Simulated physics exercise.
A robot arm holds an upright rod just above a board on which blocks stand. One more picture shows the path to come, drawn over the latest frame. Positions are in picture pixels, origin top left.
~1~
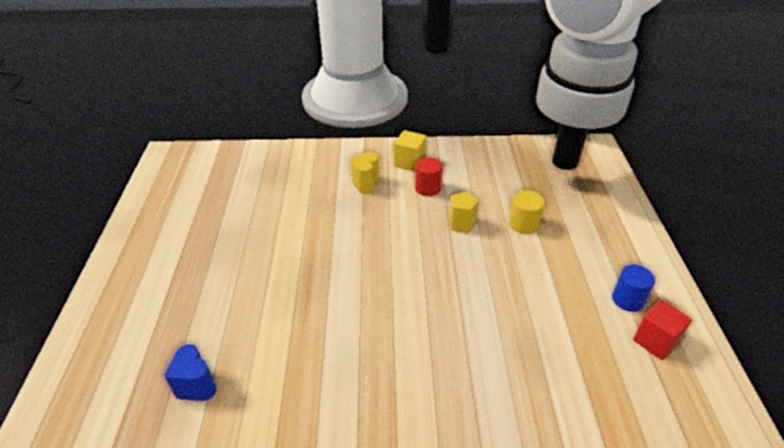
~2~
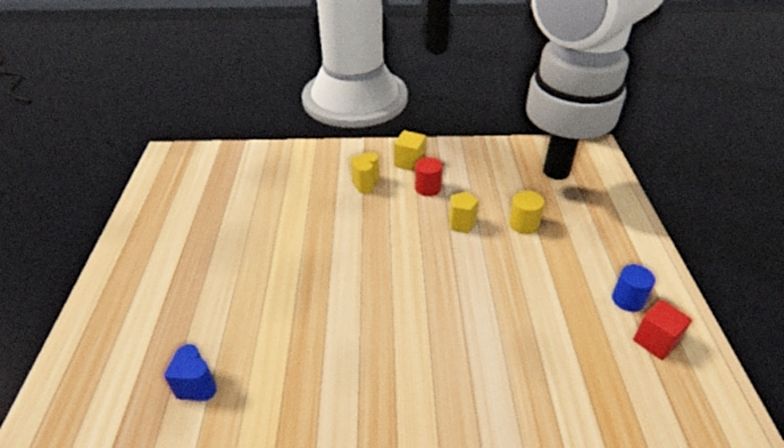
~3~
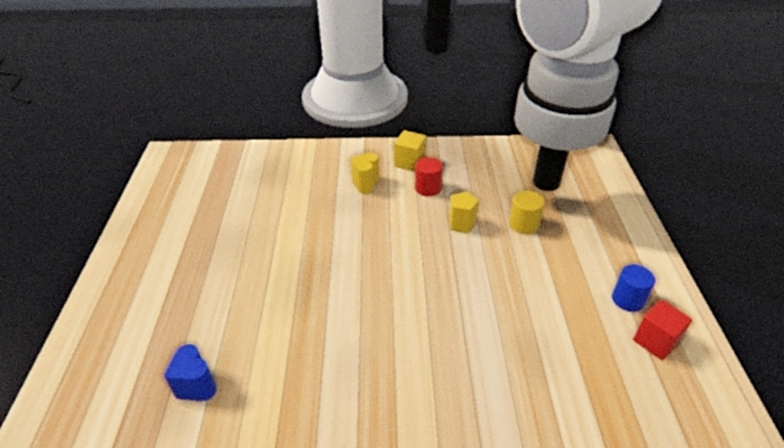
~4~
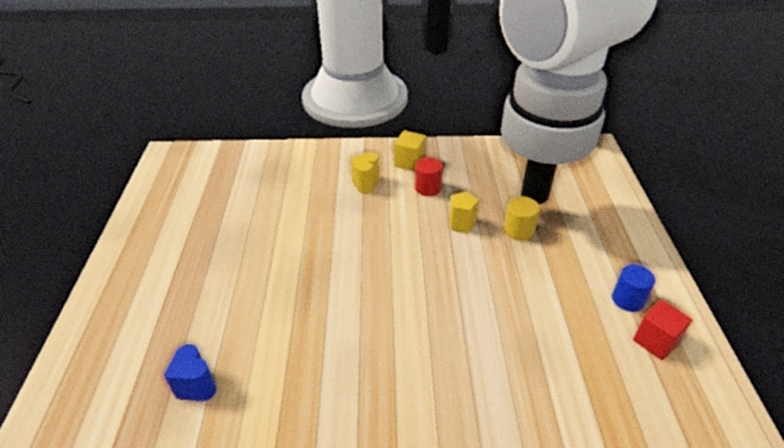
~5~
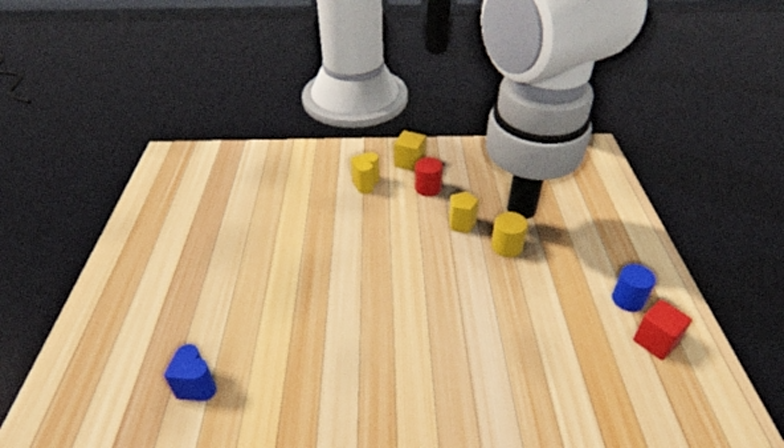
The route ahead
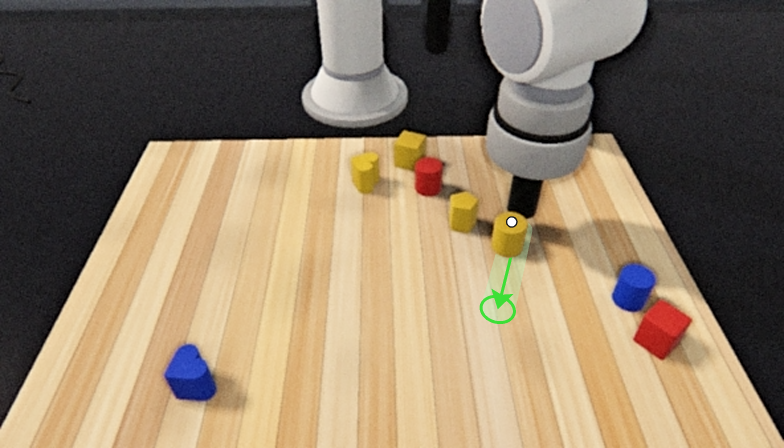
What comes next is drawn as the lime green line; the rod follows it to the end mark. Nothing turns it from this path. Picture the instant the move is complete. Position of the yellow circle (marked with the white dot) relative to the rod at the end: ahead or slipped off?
It ends up beside or behind the rod.
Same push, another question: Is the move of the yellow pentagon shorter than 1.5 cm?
I'd say yes.
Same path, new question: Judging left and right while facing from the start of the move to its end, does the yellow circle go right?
Yes, that is what happens.
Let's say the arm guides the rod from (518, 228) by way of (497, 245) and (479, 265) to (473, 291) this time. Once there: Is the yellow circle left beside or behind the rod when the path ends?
It seems not.
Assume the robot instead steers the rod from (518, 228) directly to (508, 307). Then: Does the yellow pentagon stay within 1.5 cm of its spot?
Yes.
The drawn path runs from (518, 228) directly to (498, 309); the dot is on the yellow circle.
What follows on the original path. One third of the way, rod (515, 235); yellow circle (498, 245).
Two thirds of the way, rod (509, 262); yellow circle (481, 265).
At the end, rod (501, 291); yellow pentagon not moved; yellow circle (468, 276).
